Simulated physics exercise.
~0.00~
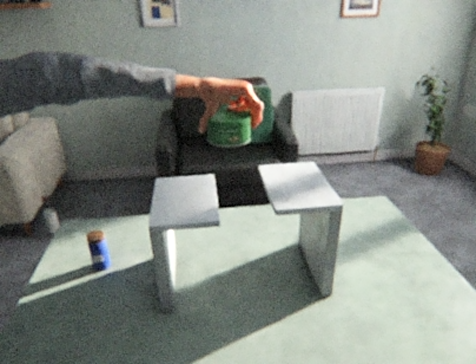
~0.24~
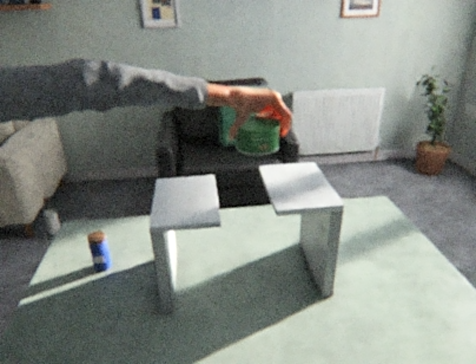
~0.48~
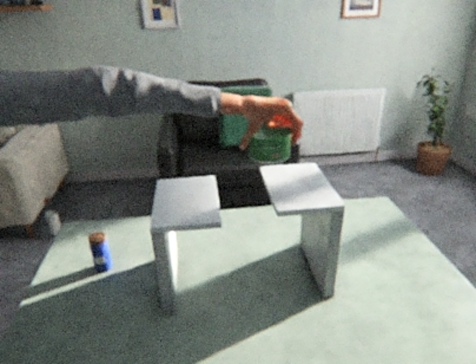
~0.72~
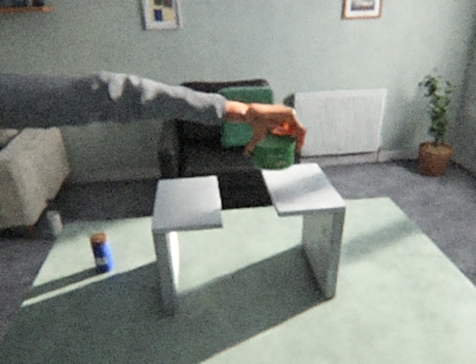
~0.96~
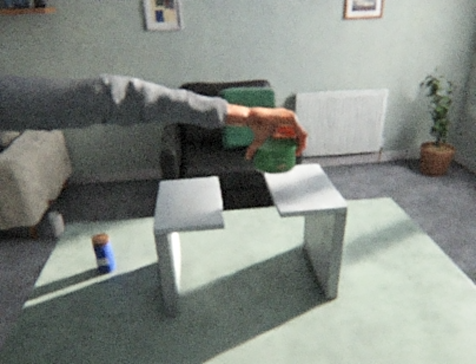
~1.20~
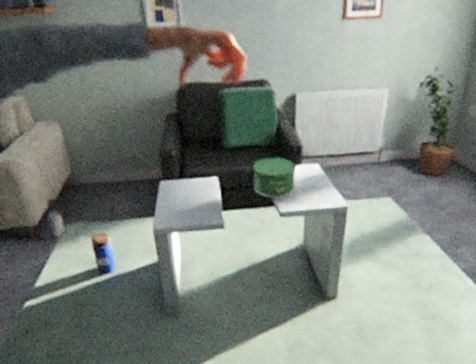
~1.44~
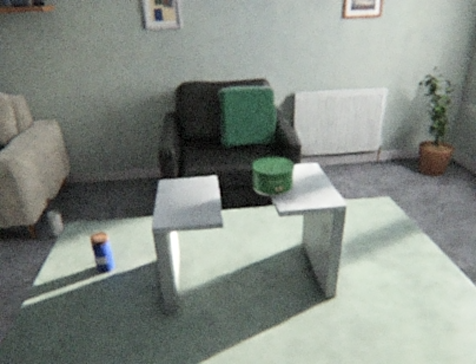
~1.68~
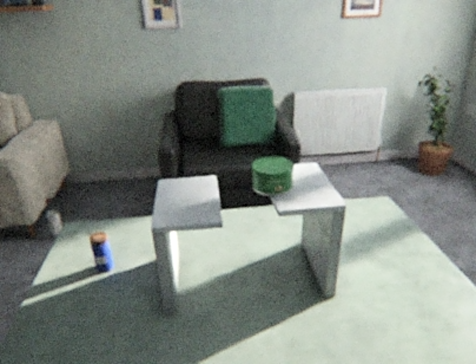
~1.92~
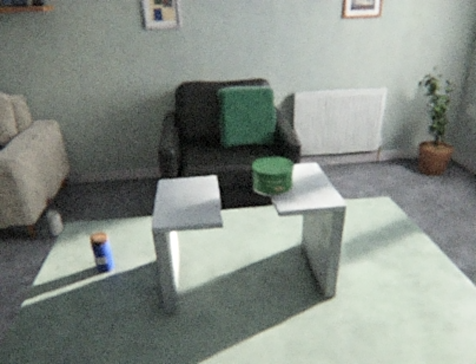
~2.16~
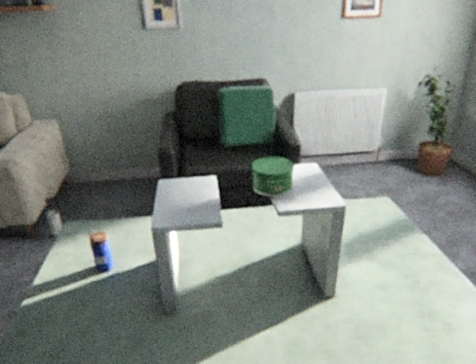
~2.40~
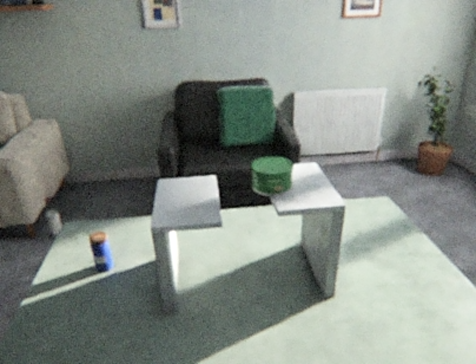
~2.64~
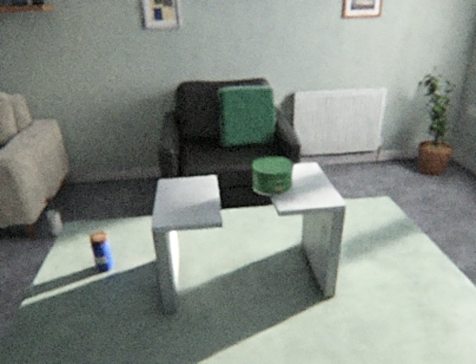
The clip opens with a hand reaching in from the left, holding a green tub above two pale ledges separated by a gap, while a blue shaker stands to the left. The hand carries the tub to the right, then lowers it toward the inner end of the right ledge. It lets go and draws back to the left, leaving the tub slightly lower, at the edge of the gap. The arm then leaves the view. The tub stays lodged at the right ledge, partly over the opening, and the blue shaker remains in its place.
